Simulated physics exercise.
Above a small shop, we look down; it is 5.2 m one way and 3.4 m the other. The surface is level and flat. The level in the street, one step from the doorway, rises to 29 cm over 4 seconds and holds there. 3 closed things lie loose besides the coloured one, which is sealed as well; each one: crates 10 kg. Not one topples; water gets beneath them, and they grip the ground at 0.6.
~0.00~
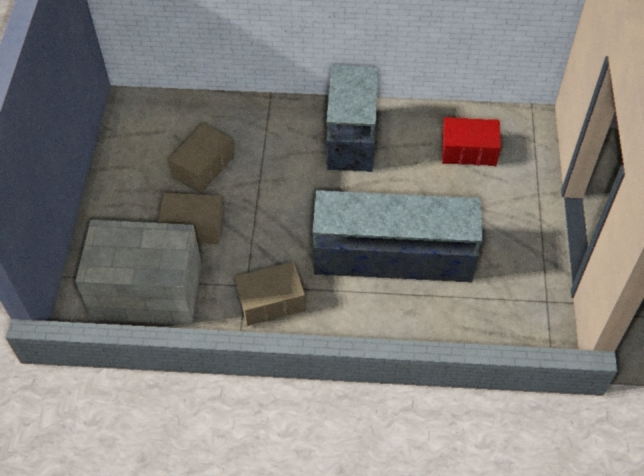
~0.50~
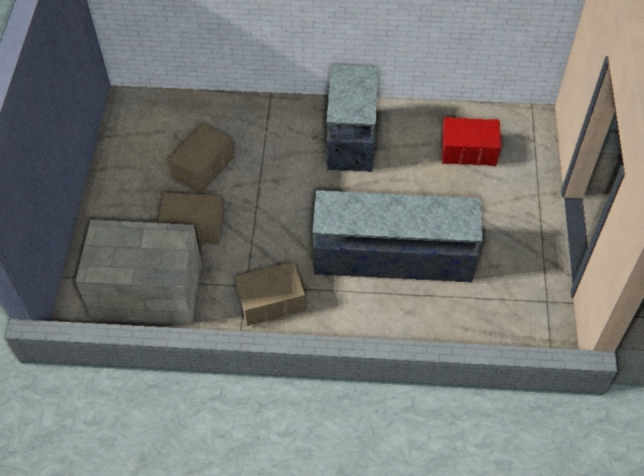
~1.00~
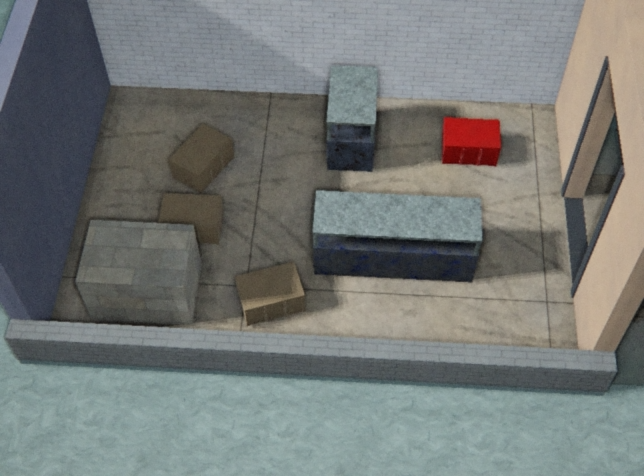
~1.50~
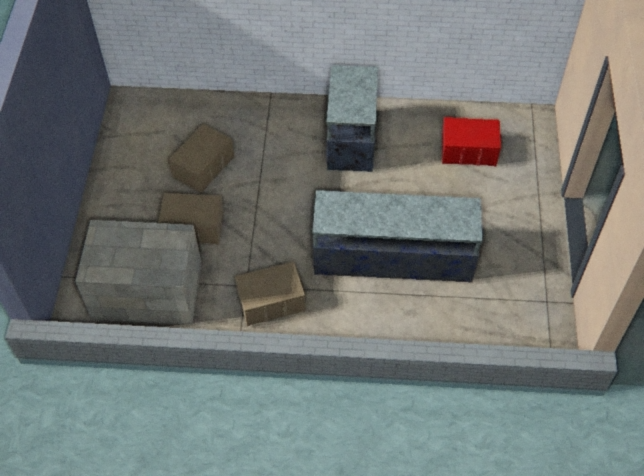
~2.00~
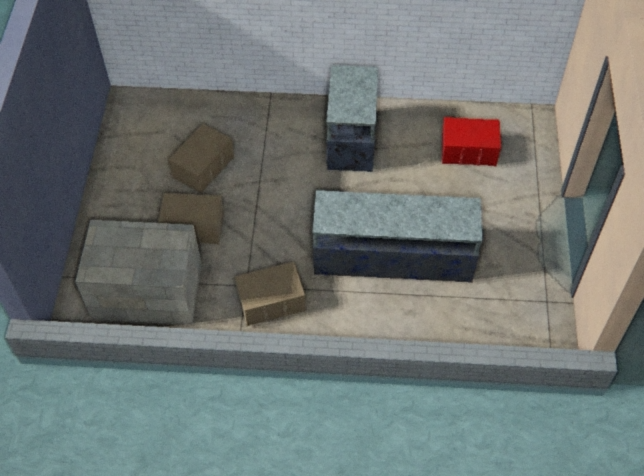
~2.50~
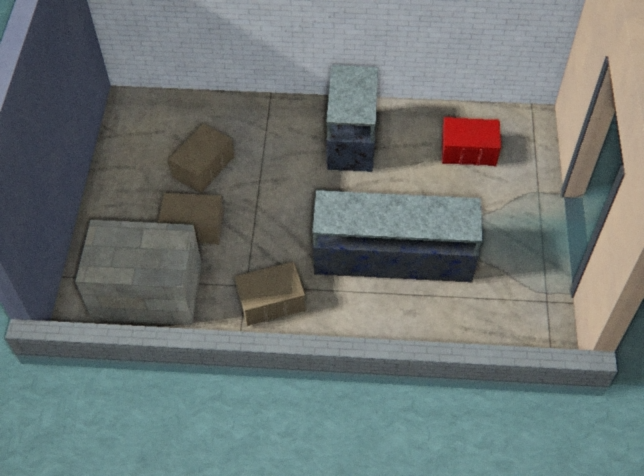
A small walled shop with a flat, pale brown floor is seen from high above, from a viewpoint that stays still. A long grey-topped counter stands near the middle with a smaller one behind it, a red crate at right, and brown boxes and a grey block at left. Blue-green water covers the street outside, then slips through the right-hand doorway and spreads over the floor, while the objects stay put.
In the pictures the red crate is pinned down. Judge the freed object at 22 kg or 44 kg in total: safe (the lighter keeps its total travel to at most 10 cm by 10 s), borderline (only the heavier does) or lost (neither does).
It will need the bigger ballast.
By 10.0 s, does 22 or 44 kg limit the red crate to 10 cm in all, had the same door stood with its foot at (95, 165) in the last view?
With that change, the big one is needed.
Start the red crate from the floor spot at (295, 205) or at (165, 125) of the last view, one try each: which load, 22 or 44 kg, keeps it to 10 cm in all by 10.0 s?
One by one: Only the big mass suffices; only the big mass suffices.
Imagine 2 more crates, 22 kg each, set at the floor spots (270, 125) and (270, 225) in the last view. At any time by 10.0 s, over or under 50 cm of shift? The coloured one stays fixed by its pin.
Results: Threshold not reached; threshold exceeded.
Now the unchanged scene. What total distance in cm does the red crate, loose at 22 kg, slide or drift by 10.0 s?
All together it comes to about 50 cm.
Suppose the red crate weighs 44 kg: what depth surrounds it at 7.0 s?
Something like 8 centimetres.
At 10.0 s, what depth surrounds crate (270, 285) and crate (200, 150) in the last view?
Depth approx. 13 cm / 12 cm.
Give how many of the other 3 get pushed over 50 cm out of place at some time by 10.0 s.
Tally: 3.
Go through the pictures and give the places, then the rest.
In the first picture, the red crate at (472, 133) rests on the ground; 0.0 m2 under water; 0 of 4 have shifted.
In the second picture, the red crate at (472, 133) rests on the ground; 0.0 m2 under water; 0 of 4 have shifted.
In the third picture, the red crate at (472, 133), on the bottom; 0.0 m2 under water; 0 of 4 have shifted.
In the fourth picture, the red crate at (472, 133), on the bottom; 0.0 m2 under water; 0 of 4 have shifted.
In the fifth picture, the red crate at (472, 133), on the bottom; water covers 0.2 m2; 0 of 4 have shifted.
In the sixth picture, the red crate at (472, 133) rests on the ground; 0.9 m2 under water; 0 of 4 have shifted.
After 3.5 s the red crate would be 0 cm from its start with 22 kg and 0 cm from its start with 44 kg; 2 cm of water round it then.
After 4.5 s the red crate would be 0 cm from its start with 22 kg and 0 cm from its start with 44 kg; 4 cm of water round it then.
After 7.0 s the red crate would be 19 cm from its start with 22 kg and 0 cm from its start with 44 kg; 8 cm of water round it then.
After 10.0 s the red crate would be 42 cm from its start with 22 kg and 0 cm from its start with 44 kg; 11 cm of water round it then.
